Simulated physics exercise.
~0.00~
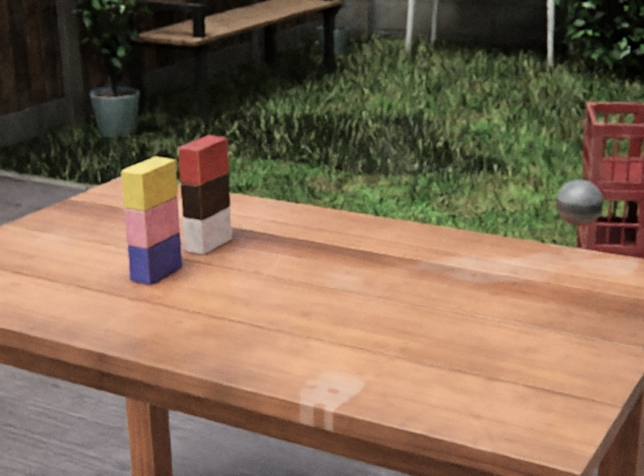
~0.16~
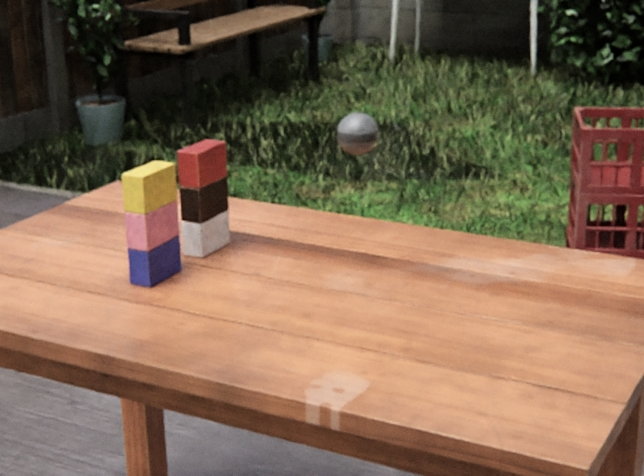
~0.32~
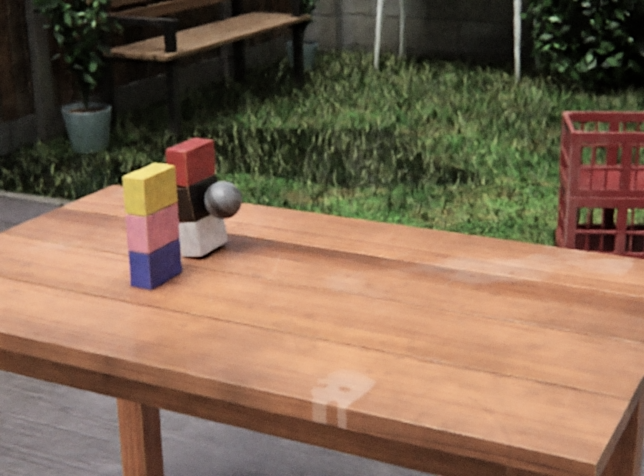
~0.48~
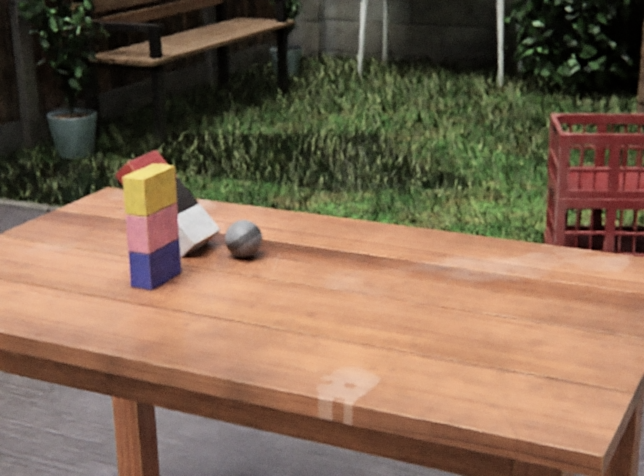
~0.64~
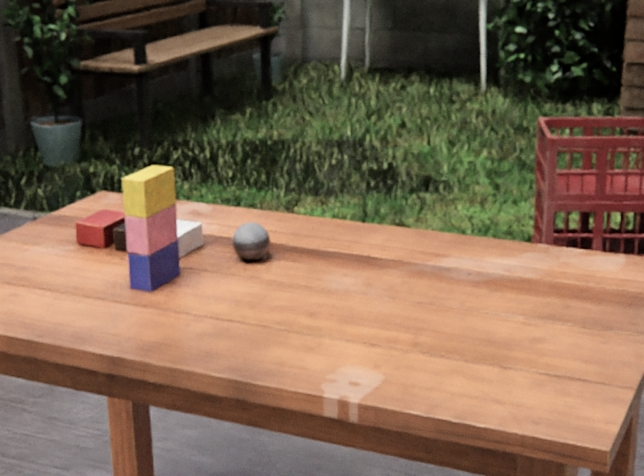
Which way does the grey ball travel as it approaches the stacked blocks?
It travels to the left, coming from the right side of the view toward the stacks.
